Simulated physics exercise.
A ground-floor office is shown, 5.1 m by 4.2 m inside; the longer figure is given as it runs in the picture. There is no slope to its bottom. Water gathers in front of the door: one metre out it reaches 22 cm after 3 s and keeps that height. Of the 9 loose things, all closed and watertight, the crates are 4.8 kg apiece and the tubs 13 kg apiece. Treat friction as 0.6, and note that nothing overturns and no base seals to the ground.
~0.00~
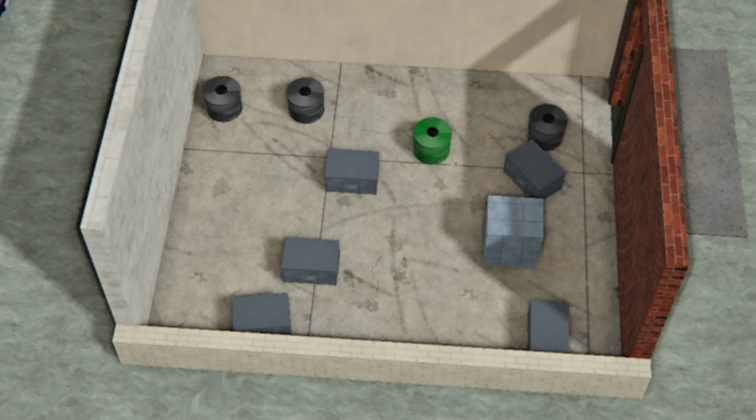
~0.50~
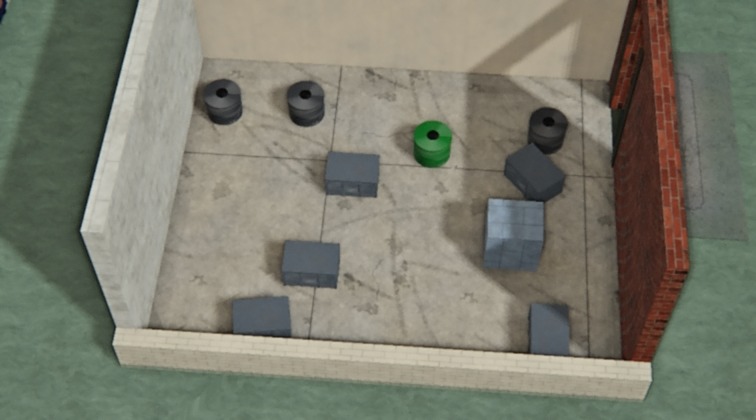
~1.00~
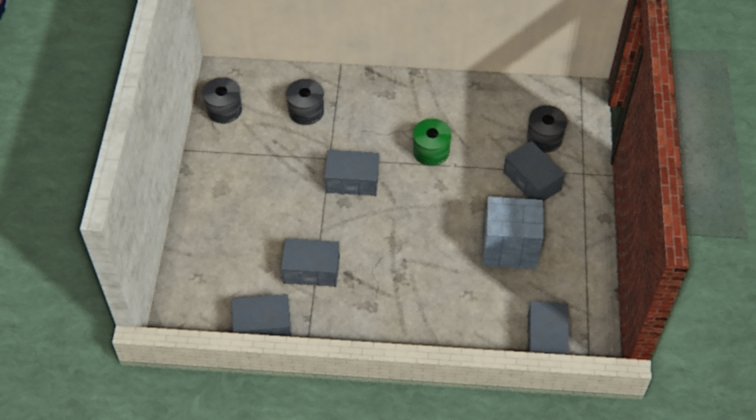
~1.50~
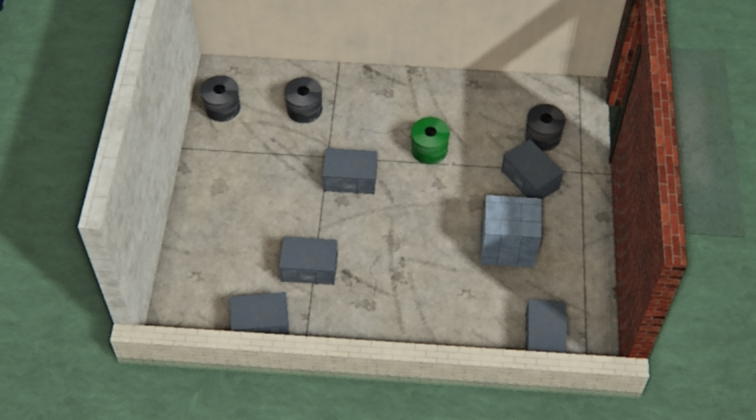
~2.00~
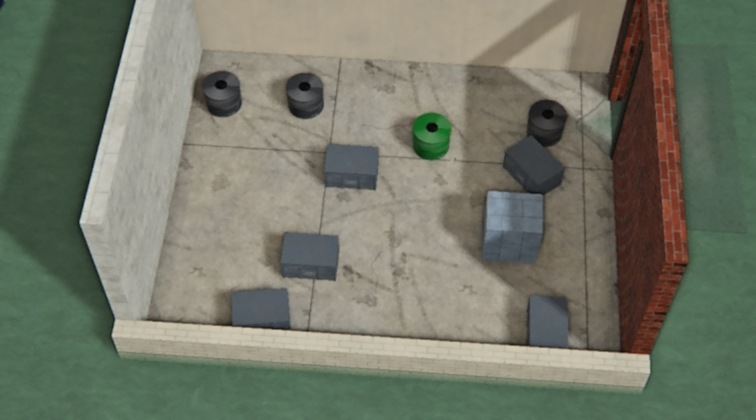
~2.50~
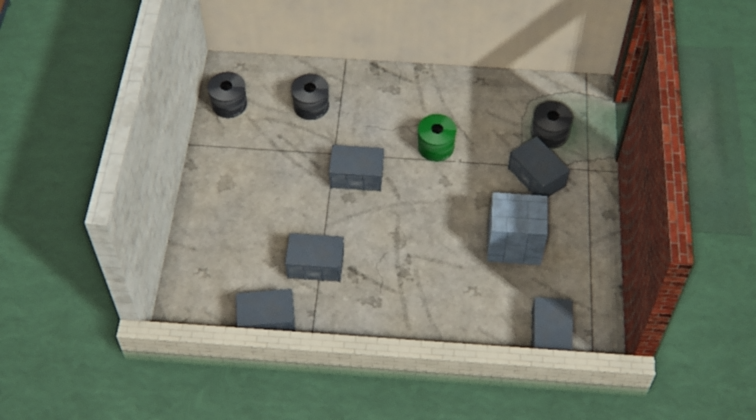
Ground-floor office seen from above, grey crates, dark tubs and a green tub staying still as faint water appears by the right-hand door.
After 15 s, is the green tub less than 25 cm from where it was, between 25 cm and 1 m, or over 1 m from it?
It remains where it was.
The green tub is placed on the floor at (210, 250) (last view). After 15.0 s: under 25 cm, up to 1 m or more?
So it budges only slightly.
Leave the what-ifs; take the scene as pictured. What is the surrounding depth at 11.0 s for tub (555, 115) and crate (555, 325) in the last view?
Some 5 cm at the first, some 3 cm at the second.
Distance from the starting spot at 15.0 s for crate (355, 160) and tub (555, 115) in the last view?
In that order: 140 cm, 100 cm.
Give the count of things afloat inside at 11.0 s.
The number is 5.
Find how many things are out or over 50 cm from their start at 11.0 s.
Count then: 4.
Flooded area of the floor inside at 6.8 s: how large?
Roughly 17 m2.
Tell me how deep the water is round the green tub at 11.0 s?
Depth approx. 3 cm.
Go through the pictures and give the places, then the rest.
The first picture shows the green tub at (433, 132) rests on the ground; 0.0 m2 under water; 0 of 9 have shifted.
The second picture shows the green tub at (433, 136) rests on the ground; water covers 0.0 m2; 0 of 9 have shifted.
The third picture shows the green tub at (432, 134) rests on the ground; water covers 0.0 m2; 0 of 9 have shifted.
The fourth picture shows the green tub at (431, 132), on the bottom; 0.0 m2 under water; 0 of 9 have shifted.
The fifth picture shows the green tub at (432, 128), on the bottom; water covers 0.2 m2; 0 of 9 have shifted.
The sixth picture shows the green tub at (437, 129) rests on the ground; water covers 0.7 m2; 0 of 9 have shifted.
After 3.5 s the green tub is near (437, 129), 0.0 m from its start, aground; 0 afloat.
After 6.8 s the green tub is near (437, 129), 0.0 m from its start, aground; 1 afloat.
After 11.0 s the green tub is near (437, 129), 0.0 m from its start, aground; 5 afloat.
After 15.0 s the green tub is near (437, 129), 0.0 m from its start, aground; 7 afloat.
